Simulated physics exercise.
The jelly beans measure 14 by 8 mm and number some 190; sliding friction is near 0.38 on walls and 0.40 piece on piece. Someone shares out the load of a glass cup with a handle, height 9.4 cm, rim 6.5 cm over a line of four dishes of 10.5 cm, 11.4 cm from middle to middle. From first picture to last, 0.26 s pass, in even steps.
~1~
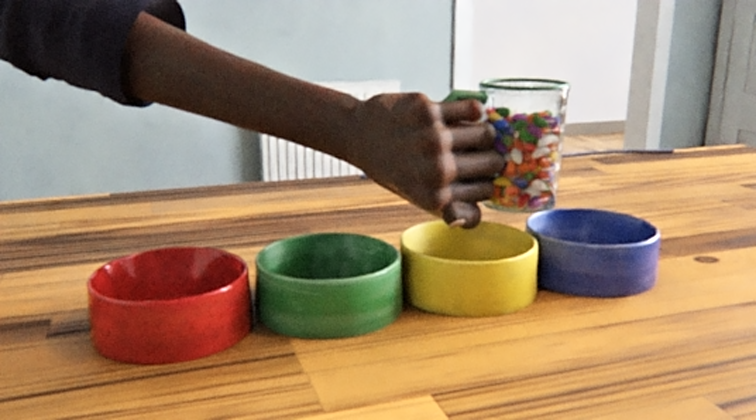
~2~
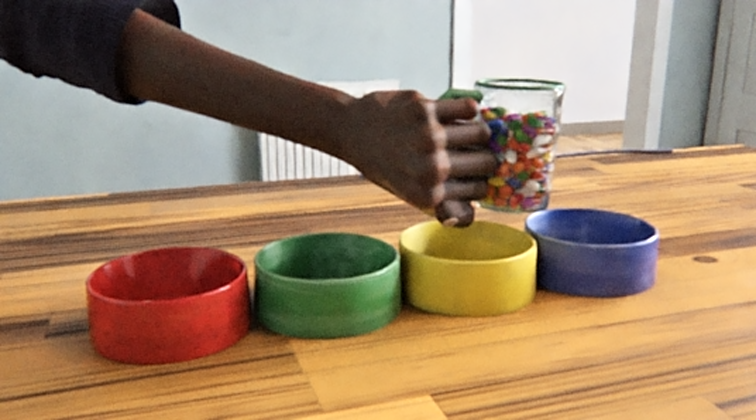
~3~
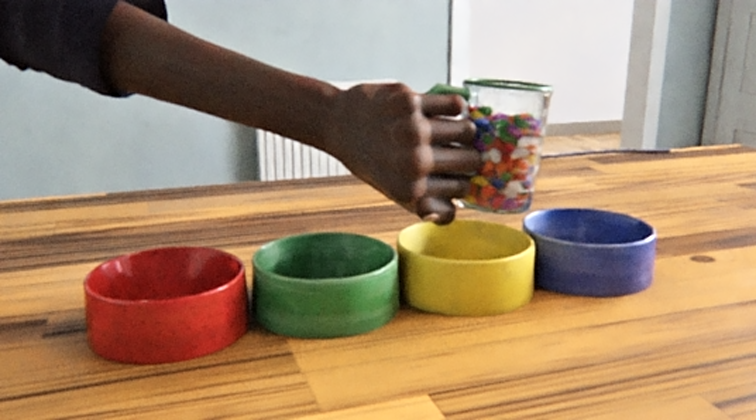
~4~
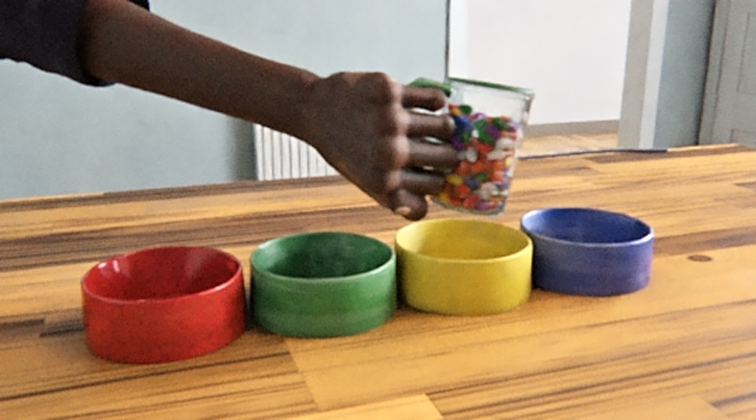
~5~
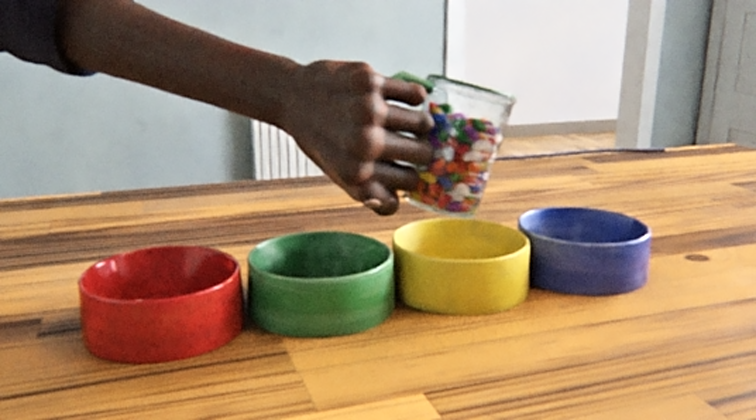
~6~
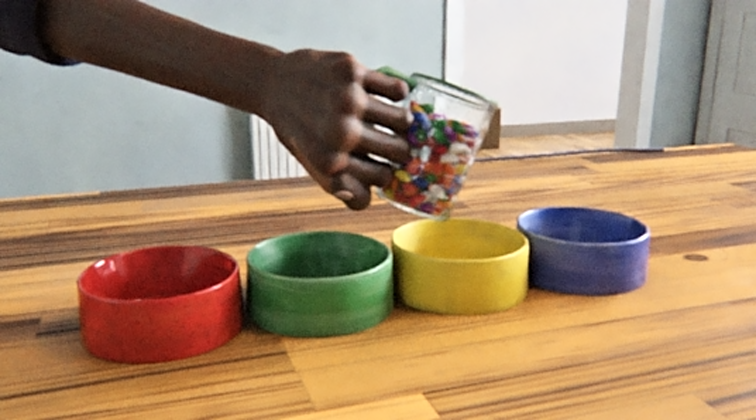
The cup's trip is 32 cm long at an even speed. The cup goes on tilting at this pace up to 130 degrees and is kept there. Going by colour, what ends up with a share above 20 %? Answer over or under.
Red: Over, blue: Under, green: Under, yellow: Under, counter: Under.
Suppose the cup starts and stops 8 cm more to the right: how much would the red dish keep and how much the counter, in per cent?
Then: Red 0, counter 0.
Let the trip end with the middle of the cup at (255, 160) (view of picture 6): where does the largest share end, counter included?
Most goes to: Green.
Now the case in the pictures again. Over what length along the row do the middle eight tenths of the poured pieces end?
Some 6 cm.
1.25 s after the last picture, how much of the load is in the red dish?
About 100 per cent by then.
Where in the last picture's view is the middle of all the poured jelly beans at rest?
Near (168, 301).
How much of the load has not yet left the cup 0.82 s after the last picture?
About 90 per cent.
Then, 0.49 s after the last picture, tilt 72 degrees; cup holds 100 %.
Then, 0.82 s after the last picture, tilt 107 degrees; cup holds 90 %, red 10 %.
Then, 1.25 s after the last picture, tilt 130 degrees; cup holds 0 %, red 100 %.
In the end, red 100 %, blue 0 %, green 0 %, yellow 0 %, counter 0 %.
